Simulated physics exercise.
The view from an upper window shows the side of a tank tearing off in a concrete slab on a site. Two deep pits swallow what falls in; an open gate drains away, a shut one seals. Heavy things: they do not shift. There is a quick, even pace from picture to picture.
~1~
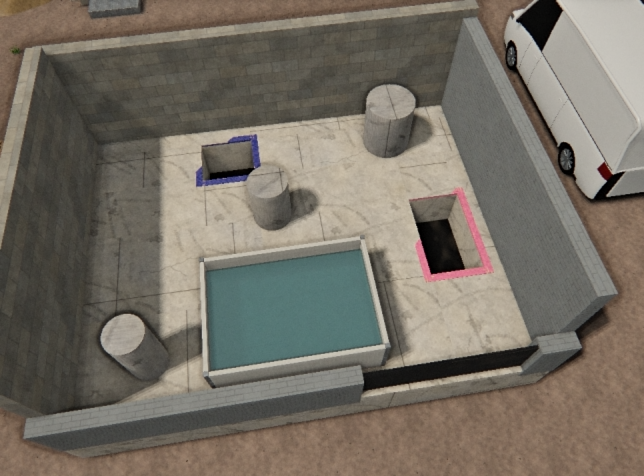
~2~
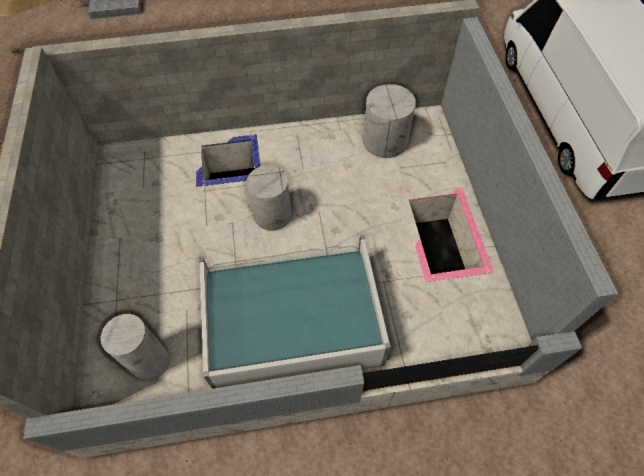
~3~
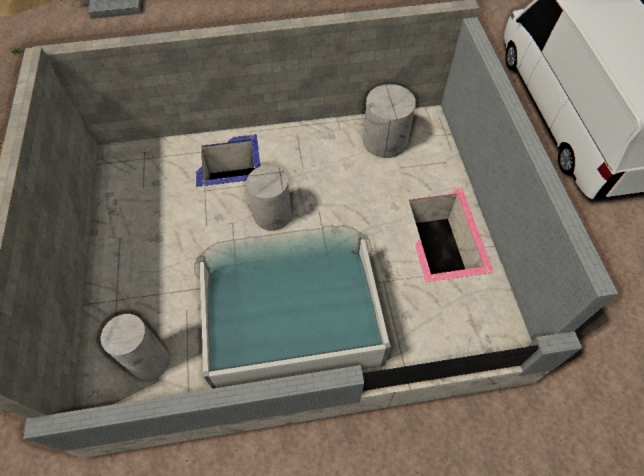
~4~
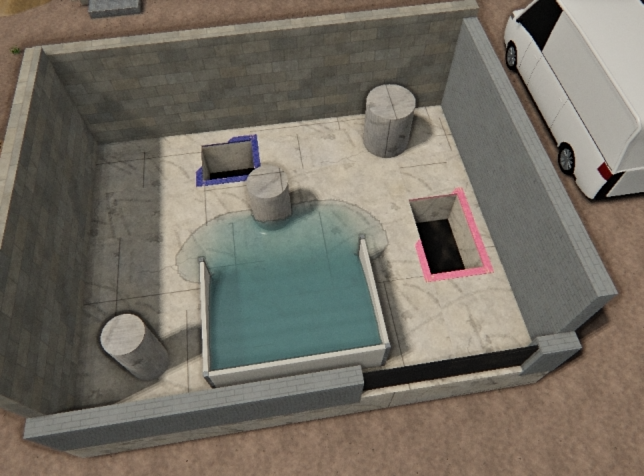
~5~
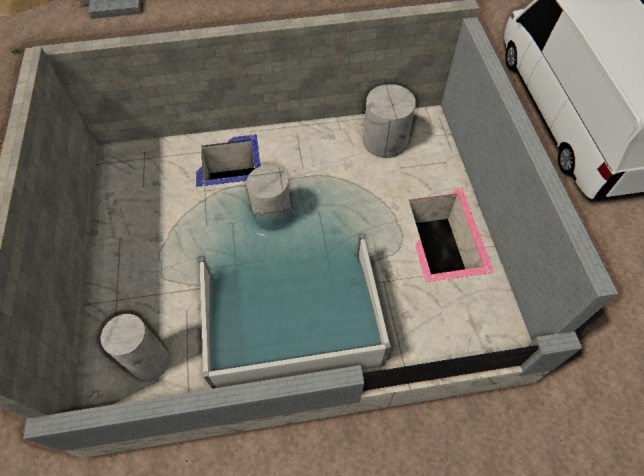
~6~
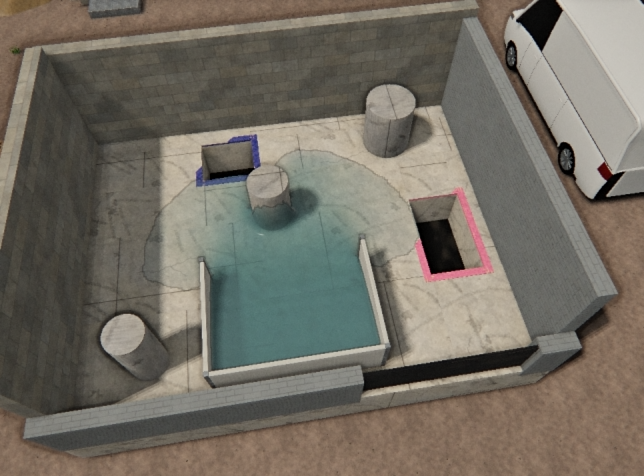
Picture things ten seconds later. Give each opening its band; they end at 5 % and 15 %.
In order: The gate is going to fail to get to five per cent. The blue pit is going to fail to stay at fifteen per cent or less. The pink pit is going to fail to stay at fifteen per cent or less.
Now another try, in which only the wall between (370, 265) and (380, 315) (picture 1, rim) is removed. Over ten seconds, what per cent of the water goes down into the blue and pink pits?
Blue 0 %, pink 60 %.
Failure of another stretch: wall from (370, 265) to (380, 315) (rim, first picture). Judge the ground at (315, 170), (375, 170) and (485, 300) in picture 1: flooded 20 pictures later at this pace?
Point 1: Unwetted; point 2: Unwetted; point 3: Inundated.
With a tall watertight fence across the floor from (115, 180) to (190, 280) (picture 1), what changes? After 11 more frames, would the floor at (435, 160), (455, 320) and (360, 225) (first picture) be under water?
Swamped; spared; swamped.
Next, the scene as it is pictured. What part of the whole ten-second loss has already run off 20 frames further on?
Roughly 30 percent.
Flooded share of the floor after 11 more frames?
My estimate is roughly 60 percent.
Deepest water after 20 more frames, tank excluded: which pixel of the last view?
Somewhere around pixel (414, 112).
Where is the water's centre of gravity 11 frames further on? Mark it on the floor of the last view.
The centre of mass sits at about (288, 218).
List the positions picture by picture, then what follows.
The first picture shows still water in the water tank at (290, 303).
In the second picture, the front is at a hidden place, out from the gap on the water tank's far side.
In the third picture, the front is at (200, 266), out from the gap on the water tank's far side.
In the fourth picture, water pours out on the water tank's far side and has run to (371, 221).
In the fifth picture, water pours out on the water tank's far side and has run to (364, 193).
In the sixth picture, water pours out on the water tank's far side and has run to (326, 156).
A moment on, water covers 45 % of the floor; the gate 0 %, the blue pit 4 %, the pink pit 0 %.
Next, water covers 60 % of the floor; the gate 0 %, the blue pit 8 %, the pink pit 1 %.
Then, water covers 70 % of the floor; the gate 0 %, the blue pit 15 %, the pink pit 3 %.
Later, water covers 85 % of the floor; the gate 0 %, the blue pit 28 %, the pink pit 15 %.
In the end, water covers 85 % of the floor; the gate 0 %, the blue pit 35 %, the pink pit 24 %.
